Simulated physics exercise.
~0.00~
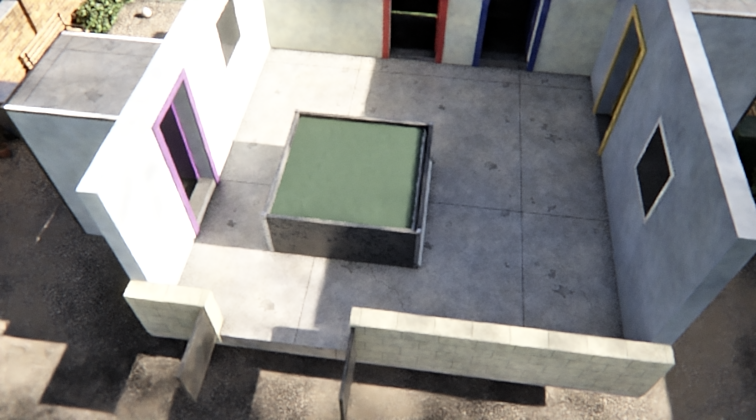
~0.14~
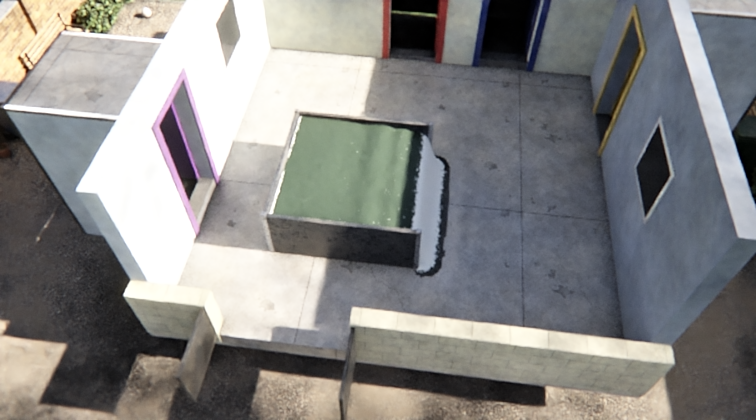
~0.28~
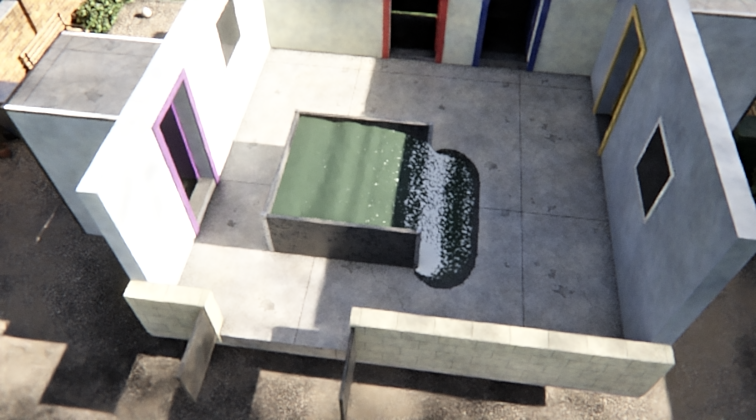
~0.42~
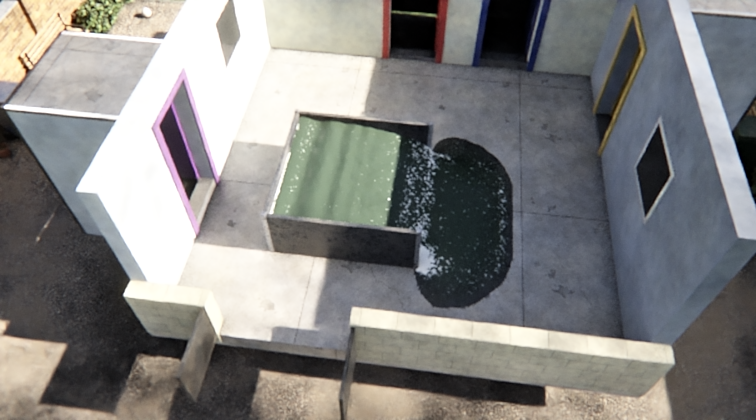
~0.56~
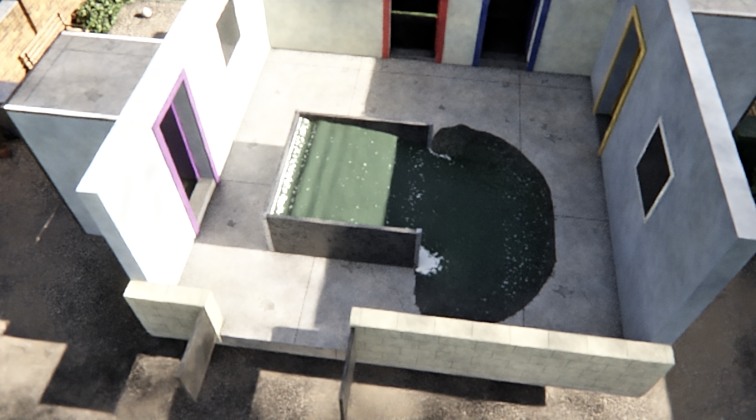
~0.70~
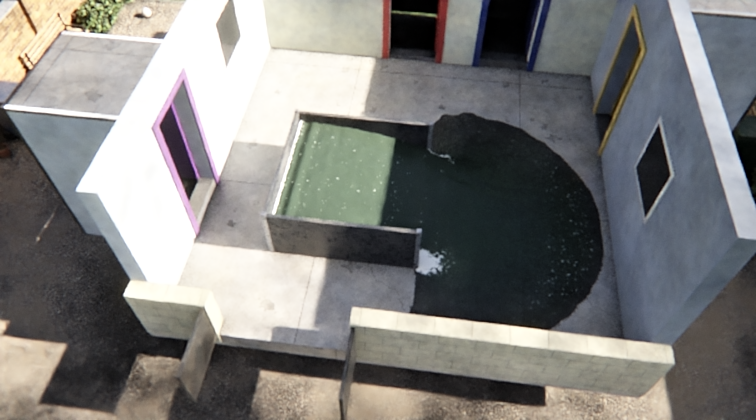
A walled, paved yard is seen from high above by a camera that stays still. A square tank of green water stands left of centre, with a purple-framed opening in the left wall, red and blue ones at the back, a yellow one on the right, and low pale walls in front. Water pours from the tank's right side, foaming, then spreads in a widening dark, rounded pool across the floor rightward and towards the front wall.
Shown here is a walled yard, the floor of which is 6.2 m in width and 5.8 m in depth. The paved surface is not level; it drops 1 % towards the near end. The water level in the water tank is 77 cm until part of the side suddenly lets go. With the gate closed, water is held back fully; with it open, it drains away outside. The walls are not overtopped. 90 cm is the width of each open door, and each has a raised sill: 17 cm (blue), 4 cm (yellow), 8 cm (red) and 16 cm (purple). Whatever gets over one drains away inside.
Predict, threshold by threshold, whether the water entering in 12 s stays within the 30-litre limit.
For the blue door I'd say within the limit, for the yellow door I'd say above the limit, for the red door I'd say within the limit, for the purple door I'd say within the limit.
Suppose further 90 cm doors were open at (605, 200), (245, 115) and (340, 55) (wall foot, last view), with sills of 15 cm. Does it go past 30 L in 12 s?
Check each in turn: The first succeeds, the second fails, the third fails.
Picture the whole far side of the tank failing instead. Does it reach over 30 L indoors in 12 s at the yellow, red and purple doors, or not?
Yellow door surpasses it, red door surpasses it, purple door doesn't reach it.
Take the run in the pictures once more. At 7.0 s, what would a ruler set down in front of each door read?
Door by door in cm, blue shows 9, yellow shows 11, red shows 7, purple shows 8.
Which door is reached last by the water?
Result: Purple door.
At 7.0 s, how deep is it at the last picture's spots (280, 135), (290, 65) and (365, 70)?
Depth readings in turn - 11, 10, 6 cm.
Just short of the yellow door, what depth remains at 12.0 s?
The depth comes to around 4.0 centimetres.
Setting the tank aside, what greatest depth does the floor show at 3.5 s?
Max depth: About 29 centimetres.
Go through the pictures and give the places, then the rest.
The first frame shows the water tank at (353, 170) is whole and still, 77 cm deep.
In the second frame, water pours out at (421, 198) and has run 1.1 m, to (432, 158); typically 10 cm deep outside, 77 cm at the water tank's back.
In the third frame, water pours out at (421, 201) and has run 1.3 m, to (454, 155); typically 13 cm deep outside, 77 cm at the water tank's back.
In the fourth frame, water pours out at (421, 202) and has run 1.6 m, to (479, 294); typically 12 cm deep outside, 74 cm at the water tank's back.
In the fifth frame, the front is at (531, 292), 2.1 m from the gap at (421, 203); 5.7 m2 of floor is under water; 66 cm left at the back of the water tank.
In the sixth frame, the front is at (596, 260), 2.7 m from the gap at (421, 203); 8.4 m2 of floor is under water; 66 cm left at the back of the water tank.
After 1.4 s water covers 40 % of the floor and is deepest (44 cm) near (627, 368); blue door not reached, yellow door 13 cm at the sill, 4 L in, red door not reached, purple door not reached.
After 2.2 s water covers 45 % of the floor and is deepest (53 cm) near (625, 355); blue door not reached, yellow door 17 cm at the sill, 52 L in, red door not reached, purple door not reached.
After 3.5 s water covers 55 % of the floor and is deepest (29 cm) near (591, 83); blue door 16 cm at the sill, 0 L in, yellow door 11 cm at the sill, 114 L in, red door not reached, purple door not reached.
After 7.0 s water covers 95 % of the floor and is deepest (18 cm) near (225, 164); blue door 9 cm at the sill, 1 L in, yellow door 11 cm at the sill, 203 L in, red door 7 cm at the sill, 0 L in, purple door 8 cm at the sill, 0 L in.
After 12.0 s water covers 100 % of the floor and is deepest (14 cm) near (168, 311); blue door 3 cm at the sill, 1 L in, yellow door 4 cm at the sill, 239 L in, red door 8 cm at the sill, 1 L in, purple door 11 cm at the sill, 0 L in.
